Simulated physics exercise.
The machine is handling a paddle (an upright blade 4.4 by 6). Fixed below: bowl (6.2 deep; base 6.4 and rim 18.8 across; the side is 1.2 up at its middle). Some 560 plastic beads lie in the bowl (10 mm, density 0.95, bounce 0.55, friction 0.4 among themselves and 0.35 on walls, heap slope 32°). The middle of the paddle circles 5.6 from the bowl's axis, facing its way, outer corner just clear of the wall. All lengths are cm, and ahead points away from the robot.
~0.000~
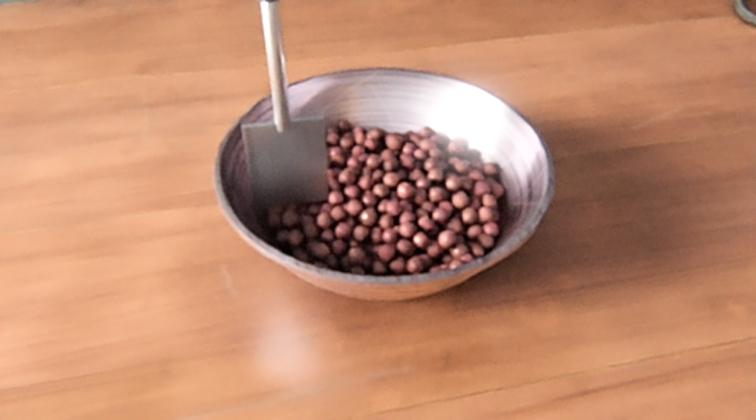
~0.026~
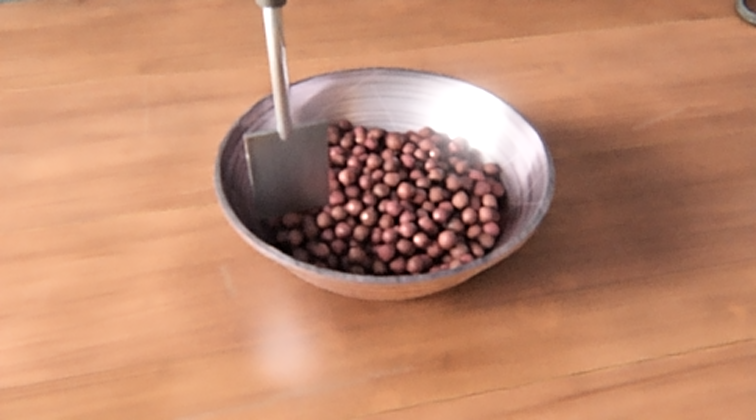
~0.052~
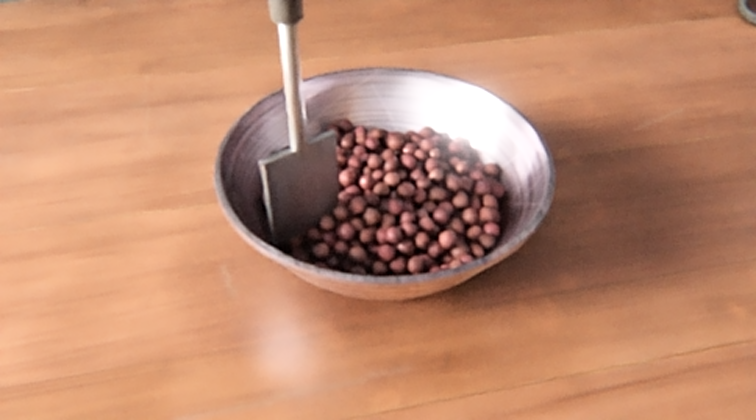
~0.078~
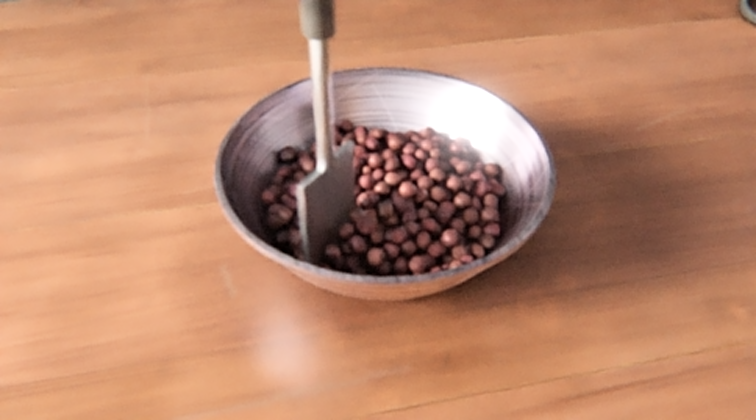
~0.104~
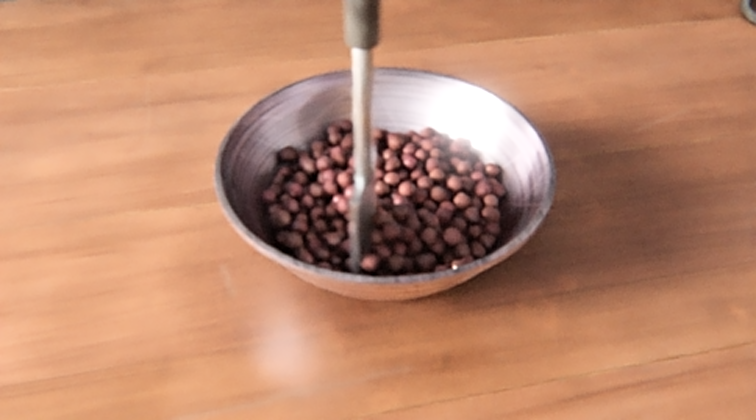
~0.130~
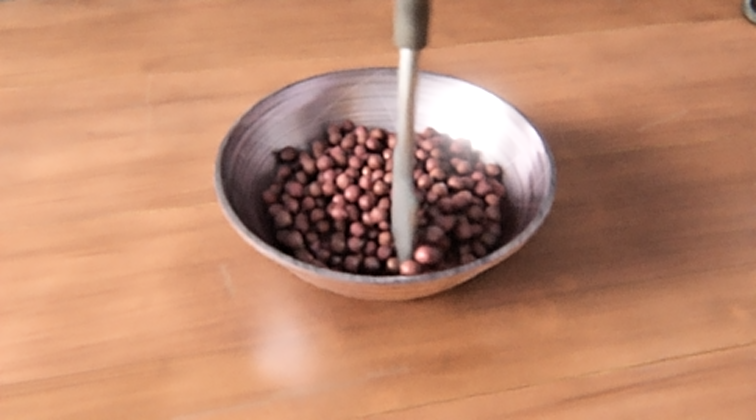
A flat paddle sweeps rightward through a bowl of reddish-brown beads, turning as it goes.
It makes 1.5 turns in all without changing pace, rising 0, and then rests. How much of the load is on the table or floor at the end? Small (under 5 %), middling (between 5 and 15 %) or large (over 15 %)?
Share on the table or floor: Large (over 15 %).
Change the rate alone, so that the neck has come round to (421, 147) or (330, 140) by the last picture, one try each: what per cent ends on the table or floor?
About 20 and 5 per cent.
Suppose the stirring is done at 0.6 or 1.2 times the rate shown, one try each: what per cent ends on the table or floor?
About 10 and 25 per cent.
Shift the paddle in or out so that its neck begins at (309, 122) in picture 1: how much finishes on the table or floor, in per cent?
About 35 per cent.
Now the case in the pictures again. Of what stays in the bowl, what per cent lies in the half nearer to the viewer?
Roughly 45 per cent.
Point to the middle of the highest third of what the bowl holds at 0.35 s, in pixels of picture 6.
At about (363, 158).
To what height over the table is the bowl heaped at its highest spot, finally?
Roughly 5.0 cm.
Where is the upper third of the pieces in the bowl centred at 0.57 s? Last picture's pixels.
Around (403, 230).
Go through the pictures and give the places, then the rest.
Paddle neck at (281, 97), 0° round; upper third of the load around (387, 188), from x 270 to 495, top at y 125; 561 in the bowl, in the first frame.
Paddle neck at (283, 104), 7° round; upper third of the load around (387, 188), from x 270 to 495, top at y 125, in the second frame.
Paddle neck at (297, 122), 25° round; upper third of the load around (388, 188), from x 270 to 495, top at y 125, in the third frame.
Paddle neck at (325, 138), 46° round; upper third of the load around (390, 189), from x 270 to 495, top at y 125, in the fourth frame.
Paddle neck at (364, 148), 67° round; upper third of the load around (392, 189), from x 270 to 495, top at y 125, in the fifth frame.
Paddle neck at (406, 149), 87° round; upper third of the load around (409, 189), from x 270 to 500, top at y 125; 561 in the bowl, in the sixth frame.
After 0.35 s, 262° round, highest piece 10 above the table; 530 in the bowl, 5 on the table or floor, 26 in flight or on the tool.
After 0.57 s, 77° round, highest piece 10 above the table; 477 in the bowl, 52 on the table or floor, 32 in flight or on the tool.
After 0.88 s, 180° round, highest piece 5 above the table; 444 in the bowl, 117 on the table or floor.
After 1.58 s, 180° round, highest piece 5 above the table; 444 in the bowl, 117 on the table or floor.
At rest, 444 in the bowl, 117 on the table or floor. That is 21 % on the table or floor.
